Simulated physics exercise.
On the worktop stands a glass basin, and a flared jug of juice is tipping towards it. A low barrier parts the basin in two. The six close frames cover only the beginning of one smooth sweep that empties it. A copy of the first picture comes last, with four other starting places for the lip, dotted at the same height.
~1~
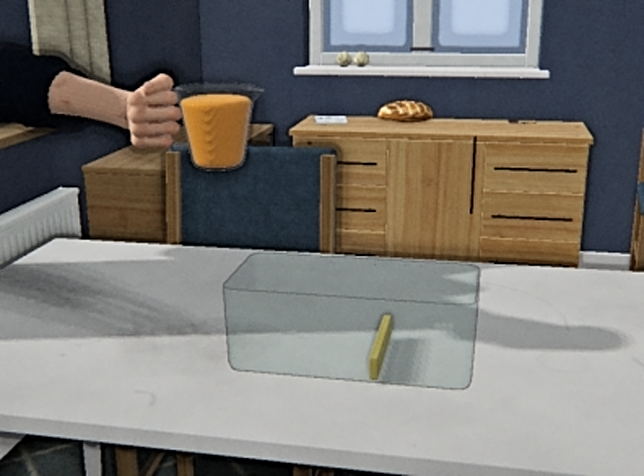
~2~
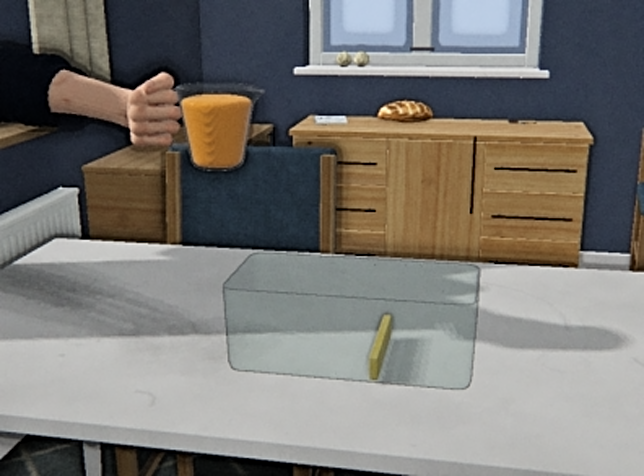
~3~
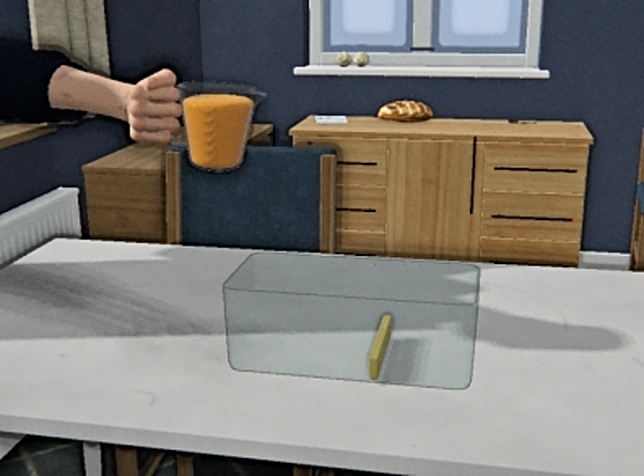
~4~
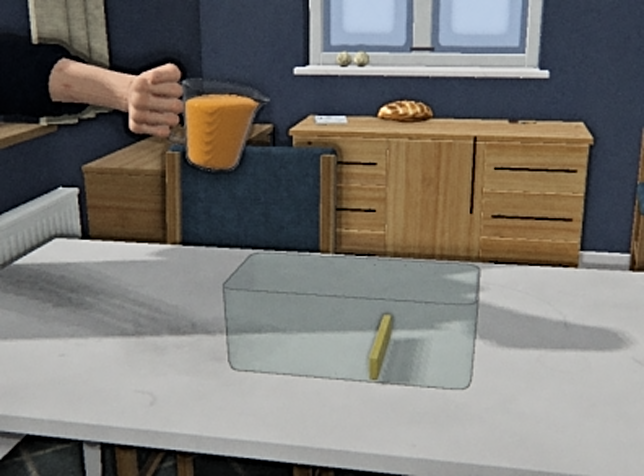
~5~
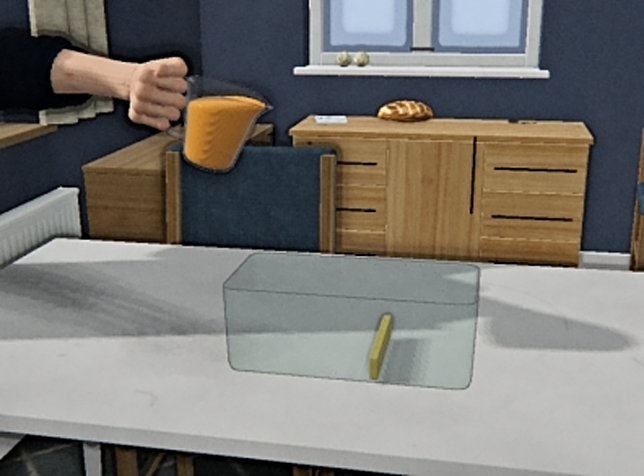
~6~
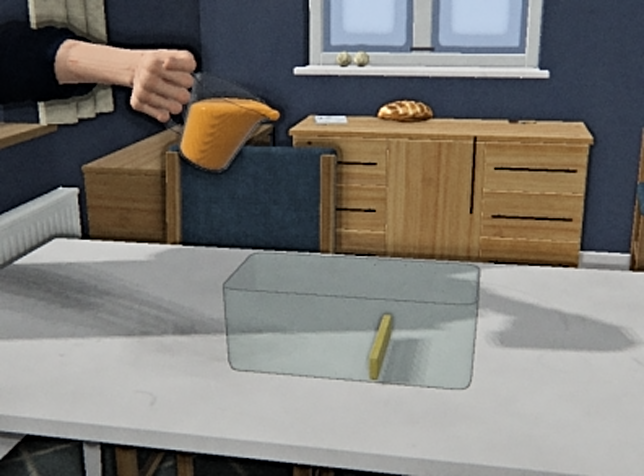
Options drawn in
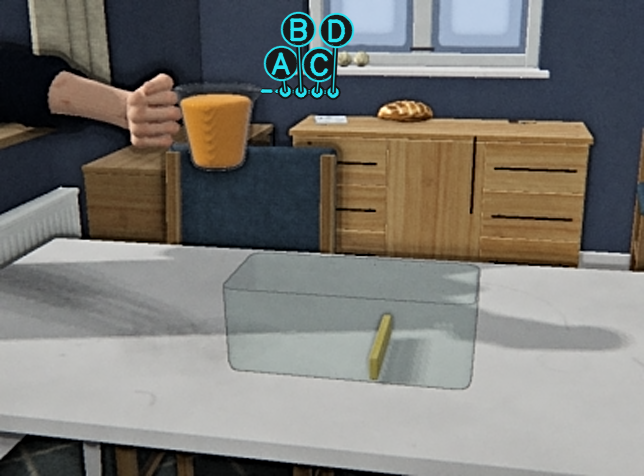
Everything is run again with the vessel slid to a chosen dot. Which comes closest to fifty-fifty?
C beats the others.
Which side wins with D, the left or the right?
More ends on the right.
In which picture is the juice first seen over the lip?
Picture 6.
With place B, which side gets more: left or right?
The left one.
On the marked copy, A at (285, 91); B at (301, 91); C at (317, 92); D at (333, 92).
If A is chosen, about 86 % ends left of the wall and 10 % right of it; 4 % is lost outside.
If B is chosen, about 88 % ends left of the wall and 9 % right of it; 3 % is lost outside.
If C is chosen, about 53 % ends left of the wall and 45 % right of it.
If D is chosen, about 20 % ends left of the wall and 79 % right of it.
